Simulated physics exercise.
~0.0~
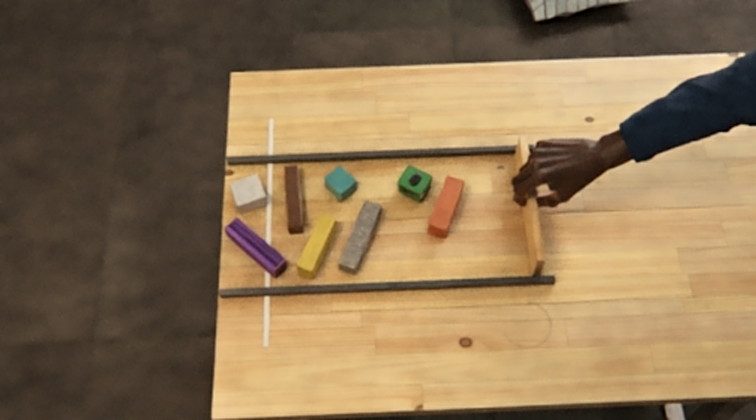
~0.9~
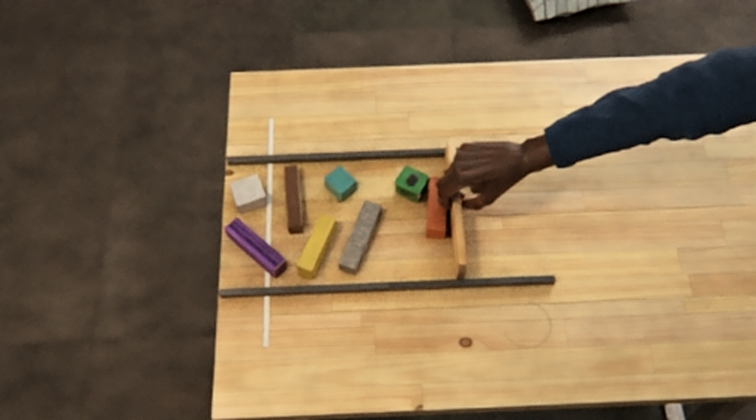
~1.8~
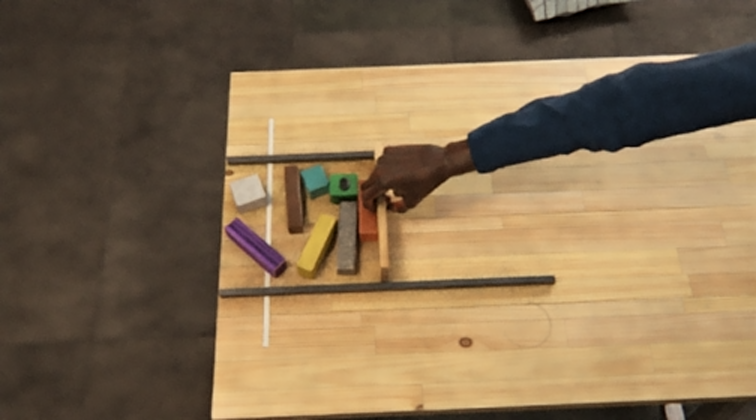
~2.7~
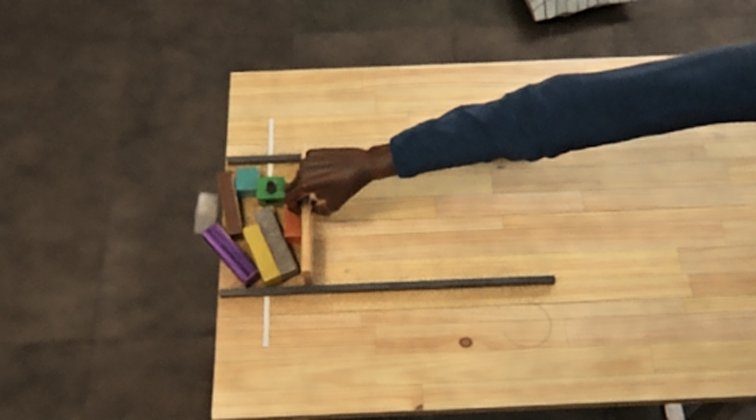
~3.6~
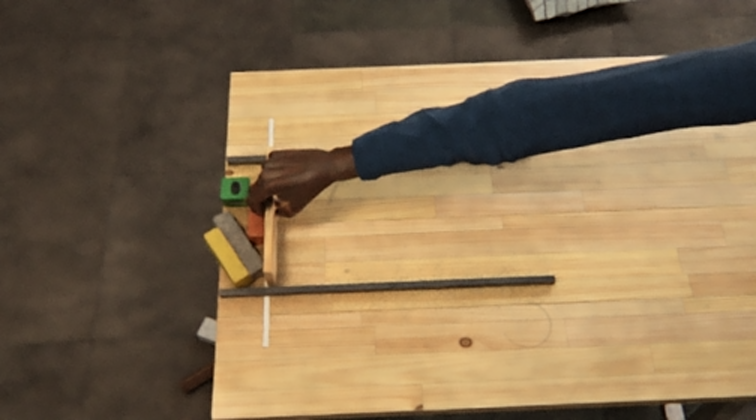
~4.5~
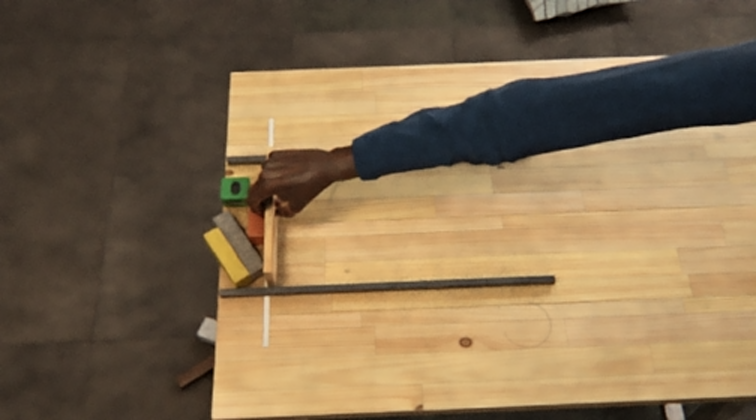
At the start, a hand holds an upright wooden board at the right end of two dark rails on a table, with eight small coloured blocks and bars scattered to its left. The hand slides the board left, reaching the orange bar and pushing it along. Soon the green, grey and turquoise pieces are shoved left too, bunching together. The whole cluster then moves toward the table's left edge, where the white block and purple stick begin to jut out. The board stops at the white strip, with the white, purple, brown and turquoise pieces gone from the tabletop, while green, orange, grey and yellow remain.
